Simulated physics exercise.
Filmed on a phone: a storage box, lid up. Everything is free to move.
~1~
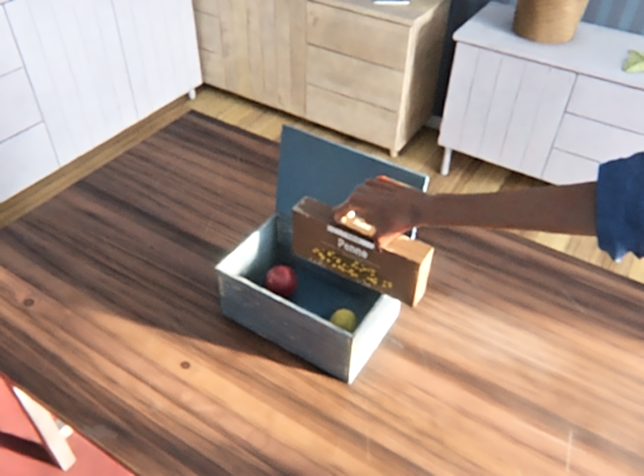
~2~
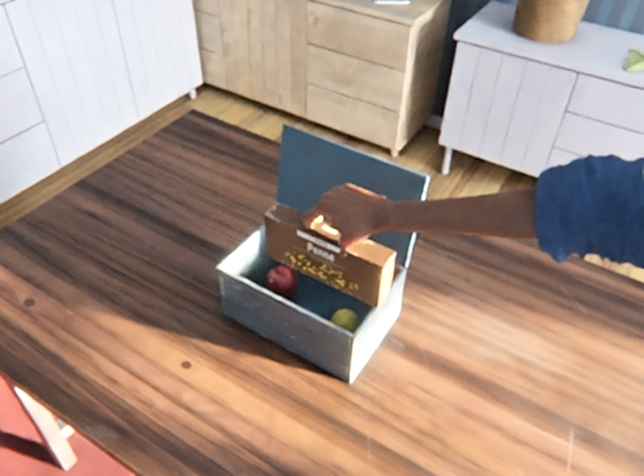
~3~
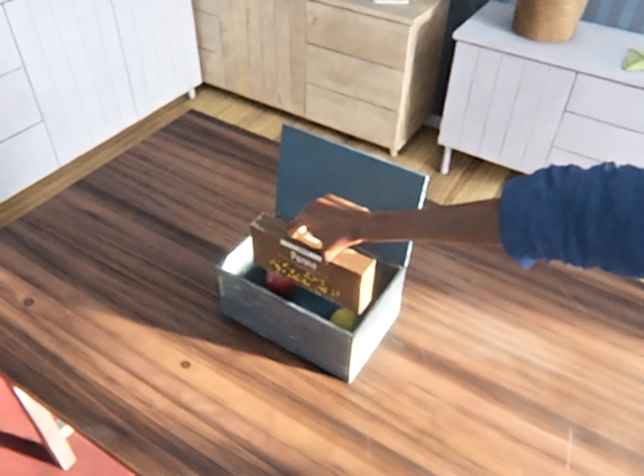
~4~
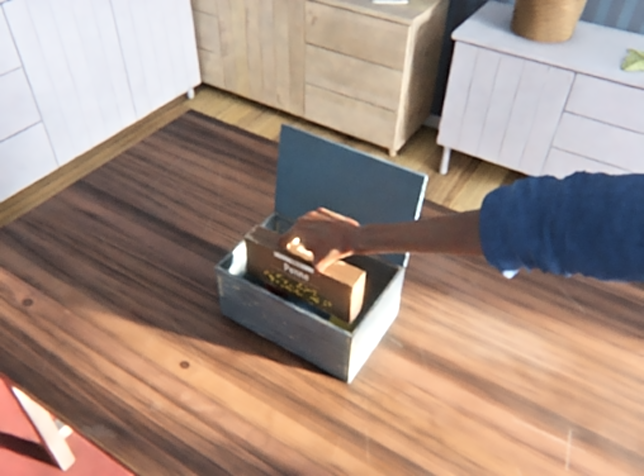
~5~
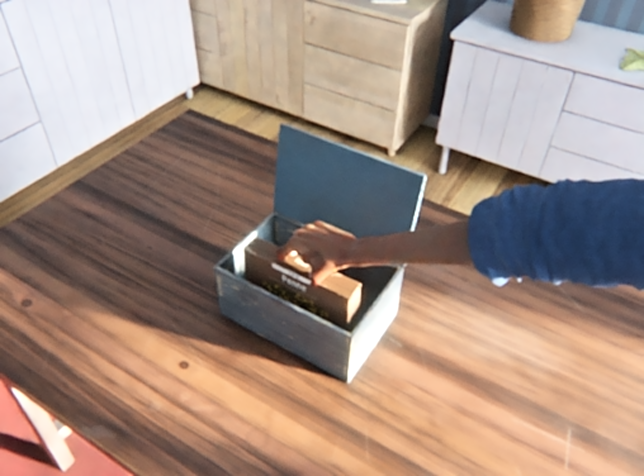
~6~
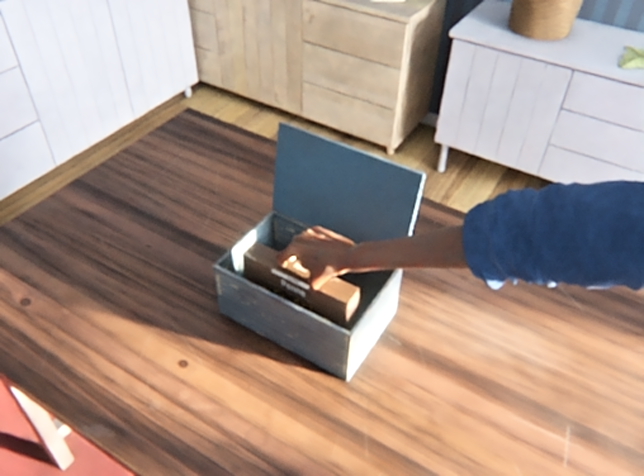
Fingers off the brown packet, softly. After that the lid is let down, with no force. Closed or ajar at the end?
Here the lid shuts flat.
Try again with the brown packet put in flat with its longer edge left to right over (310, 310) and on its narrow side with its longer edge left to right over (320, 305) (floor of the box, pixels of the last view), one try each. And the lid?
In the first case it sits on the rim; in the second case it closes.
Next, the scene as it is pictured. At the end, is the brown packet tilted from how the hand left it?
It stays as placed.
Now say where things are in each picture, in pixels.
The first frame shows still above its spot; brown packet (358, 250); red apple (281, 282).
The second frame shows still above its spot; brown packet (327, 254); red apple (282, 282).
The third frame shows still above its spot; brown packet (310, 262).
The fourth frame shows still above its spot; brown packet (303, 273).
The fifth frame shows still above its spot; brown packet (300, 284).
The sixth frame shows put in, still held; brown packet (299, 289).
Then, 0.60 s past the last view, brown packet displaced a little near (305, 319); yellow lemon displaced about its own width.
Then, 1.60 s past the last view, lid 60° above the rim; brown packet displaced a little near (305, 319); yellow lemon displaced about its own width.
Then, 2.20 s past the last view, lid 18° above the rim; brown packet displaced a little near (305, 319); yellow lemon displaced about its own width; red apple displaced a little.
Finally, lid shut; moved from the start, brown packet and yellow lemon; red apple still in place. Final places as the last picture's camera would see them, brown packet near (305, 319).
